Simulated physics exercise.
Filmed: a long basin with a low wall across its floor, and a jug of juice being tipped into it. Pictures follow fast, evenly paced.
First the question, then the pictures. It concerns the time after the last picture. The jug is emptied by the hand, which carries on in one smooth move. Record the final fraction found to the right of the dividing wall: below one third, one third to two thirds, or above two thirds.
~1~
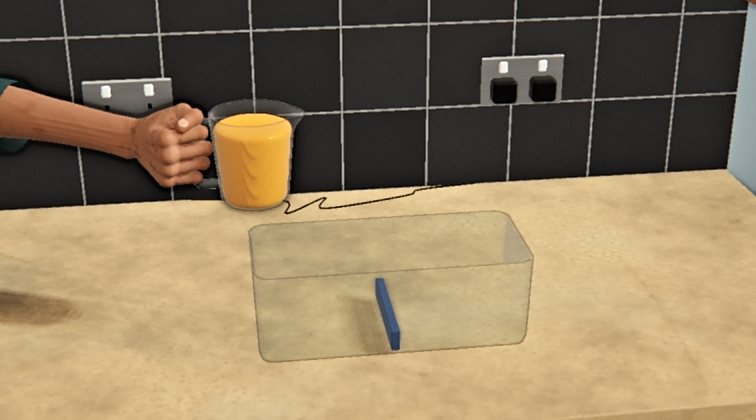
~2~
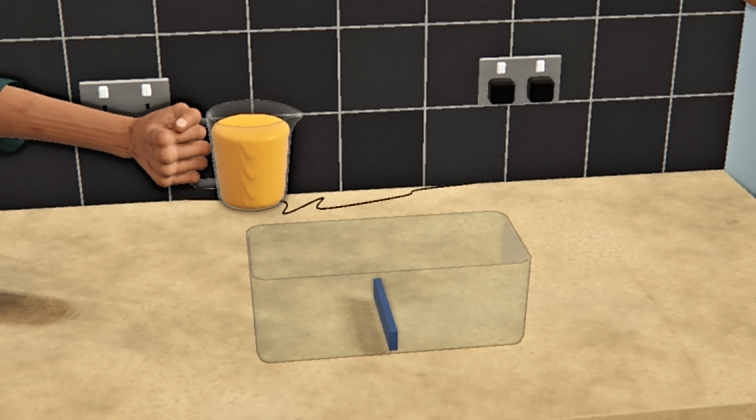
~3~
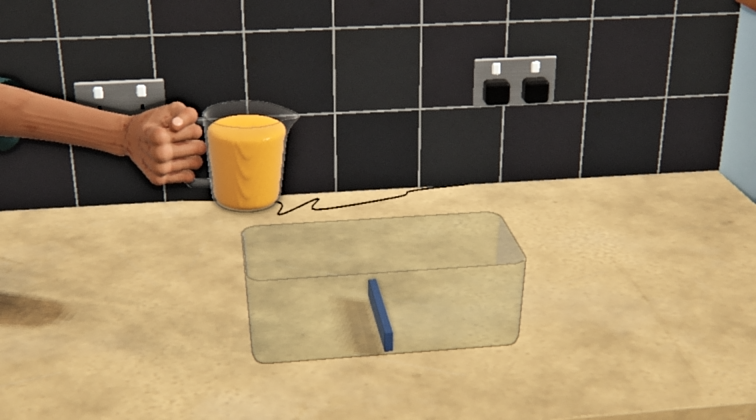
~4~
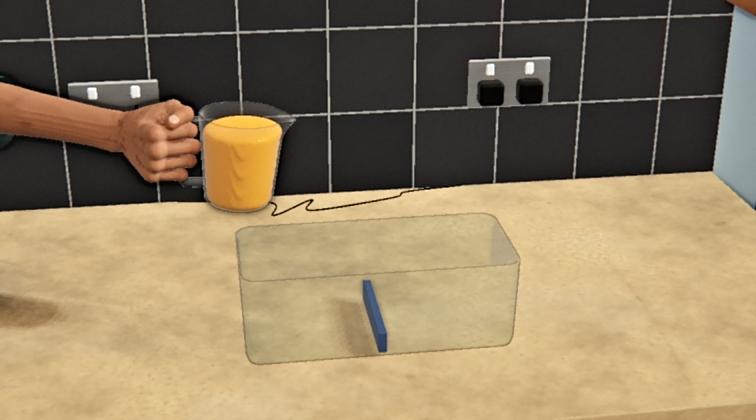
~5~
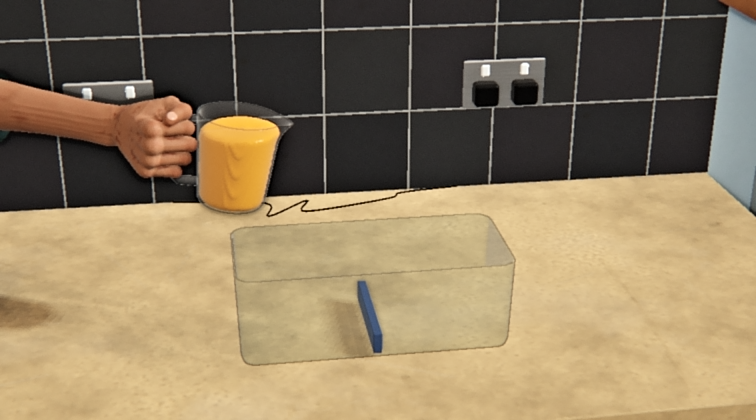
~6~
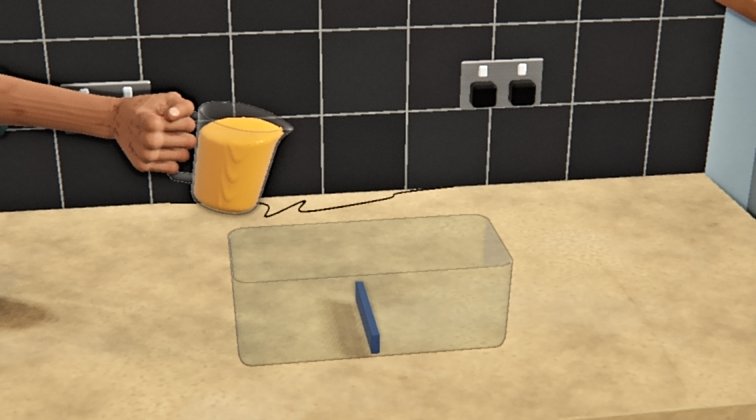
Never reaches a third.
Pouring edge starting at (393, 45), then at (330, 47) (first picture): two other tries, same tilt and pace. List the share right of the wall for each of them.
One after the other: 90 %, 75 %.
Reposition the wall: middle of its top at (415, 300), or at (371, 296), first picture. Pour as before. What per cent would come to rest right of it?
The first position gives around 10 percent, the second around 40 percent.
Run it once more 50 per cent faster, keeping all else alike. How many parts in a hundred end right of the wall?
Near 15 parts in a hundred.
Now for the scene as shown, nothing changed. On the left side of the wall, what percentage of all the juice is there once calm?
Roughly 85 percent of it.
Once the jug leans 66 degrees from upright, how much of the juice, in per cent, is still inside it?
My estimate is close to 75 percent remaining.
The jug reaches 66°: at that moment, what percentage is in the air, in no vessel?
It comes to around 15 per cent.
A moment on, the jug is tipped part way and 74 per cent is still to pour, 10 is left of the wall and 1 right of it.
Next, the jug is tipped right over and 16 per cent is still to pour, 63 is left of the wall and 7 right of it.
Then the jug is tipped right over and 0 per cent is still to pour, 86 is left of the wall and 12 right of it.
Later the jug is tipped right over and 0 per cent is still to pour, 84 is left of the wall and 14 right of it.
At rest 84 per cent lies left of the wall, 14 right of it and 2 outside.
